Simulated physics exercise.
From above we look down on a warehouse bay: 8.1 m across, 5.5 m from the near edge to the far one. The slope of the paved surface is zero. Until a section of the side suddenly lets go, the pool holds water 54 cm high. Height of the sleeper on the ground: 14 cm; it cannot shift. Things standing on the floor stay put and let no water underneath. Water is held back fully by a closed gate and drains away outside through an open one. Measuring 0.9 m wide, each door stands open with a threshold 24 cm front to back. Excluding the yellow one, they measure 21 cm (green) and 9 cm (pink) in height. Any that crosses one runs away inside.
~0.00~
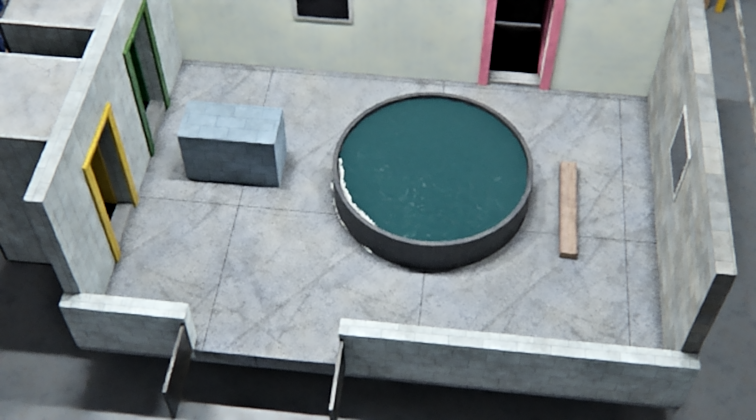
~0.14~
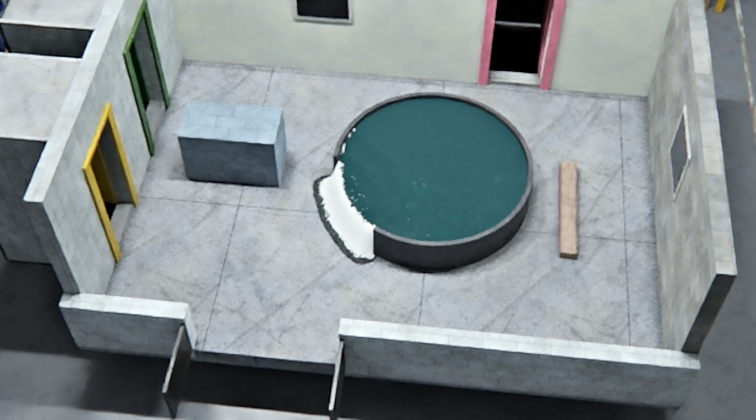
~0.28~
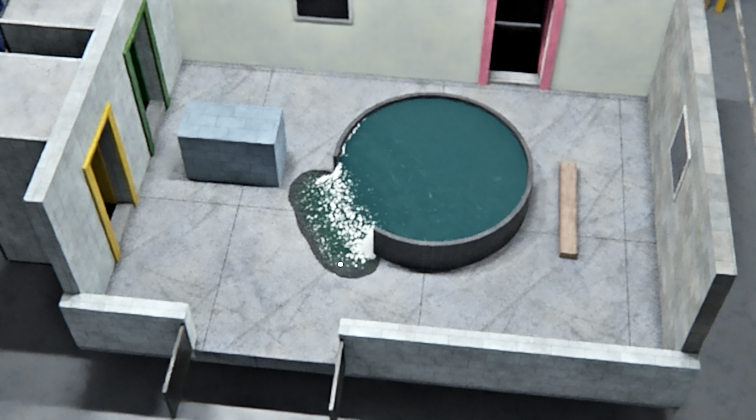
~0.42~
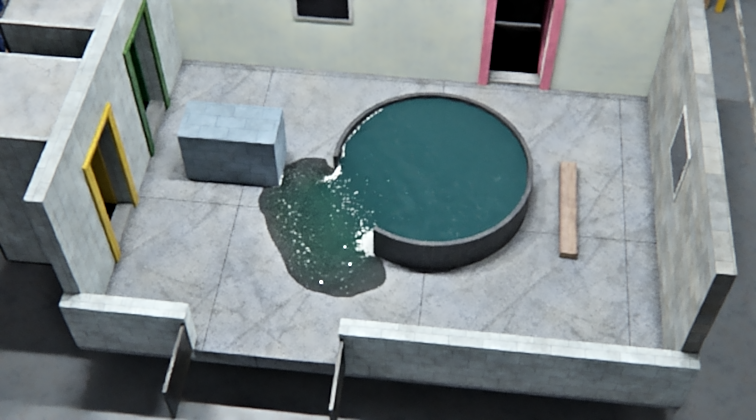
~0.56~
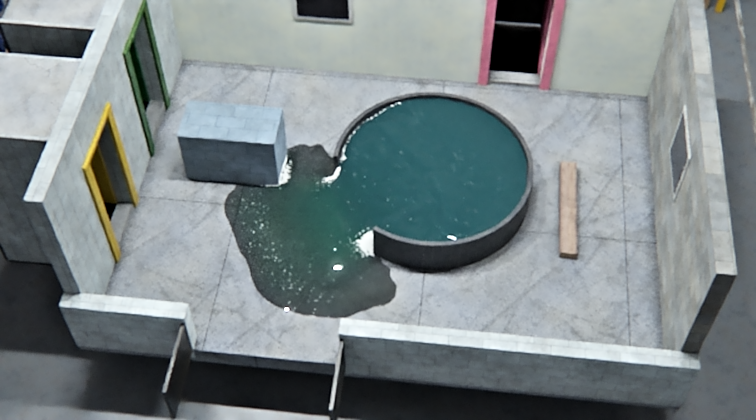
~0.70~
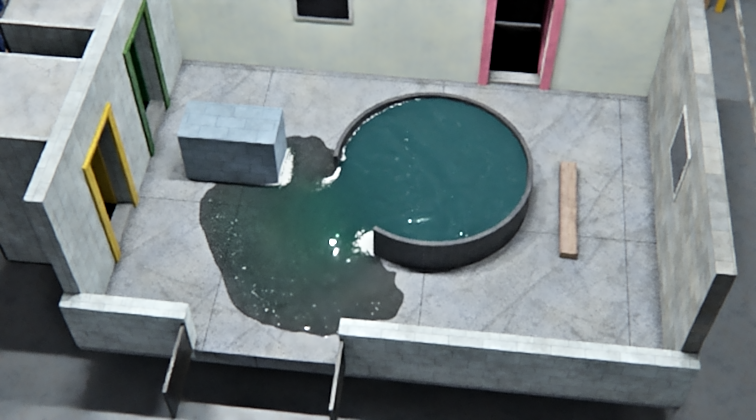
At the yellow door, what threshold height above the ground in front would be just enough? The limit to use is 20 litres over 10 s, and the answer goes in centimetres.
23 cm.
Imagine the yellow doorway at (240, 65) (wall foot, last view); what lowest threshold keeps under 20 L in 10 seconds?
Roughly 10.0 cm.
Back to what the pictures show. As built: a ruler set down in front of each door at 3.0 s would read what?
Lab note, cm: Yellow 29; green 5; pink 0.
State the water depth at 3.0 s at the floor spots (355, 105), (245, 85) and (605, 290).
The depths come to about 1, 0 and 0 cm.
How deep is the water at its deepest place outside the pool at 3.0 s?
Up to some 31 centimetres, I'd say.
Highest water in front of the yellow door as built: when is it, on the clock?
Peak time: About 3.0 s.
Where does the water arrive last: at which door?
The last one is the pink door.
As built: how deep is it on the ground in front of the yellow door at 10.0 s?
Depth: Near 10.5 cm.
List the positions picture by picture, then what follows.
The first frame shows the pool at (433, 167) is whole and still, 54 cm deep; the yellow door at (113, 189) is dry.
In the second frame, the gap is at (345, 212), the front 0.3 m out at (318, 196); the back of the pool holds 54 cm.
In the third frame, the front is at (294, 200), 0.7 m from the gap at (345, 213); 1.2 m2 of floor is wet, 54 cm left at the back.
In the fourth frame, the gap is at (345, 214), the front 1.2 m out at (264, 197); the back of the pool holds 54 cm.
In the fifth frame, the gap is at (345, 214), the front 1.7 m out at (231, 209); the back of the pool holds 54 cm.
In the sixth frame, the front is at (206, 213), 2.1 m from the gap at (345, 214); 5.5 m2 of floor is wet, 54 cm left at the back; 1.2 m in a straight line remain to the yellow door at (113, 189).
After 1.4 s water covers 30 % of the floor, deepest (28 cm) near (340, 226); 13 cm at the yellow door, 0 litres in over its 11 cm threshold.
After 3.0 s water covers 40 % of the floor, deepest (31 cm) near (103, 304); 29 cm at the yellow door, 91 litres in over its 11 cm threshold.
After 10.0 s water covers 65 % of the floor, deepest (12 cm) near (199, 185); 10 cm at the yellow door, 264 litres in over its 11 cm threshold.
At the yellow door as built, the water arrived by 1.2 s and peaked near 29 cm at 3.0 s.
With a threshold of 20.5 cm, 44 litres would have come in within the 10 s; with 27.5 cm, 3 litres. So under 20 litres takes about 23 cm.
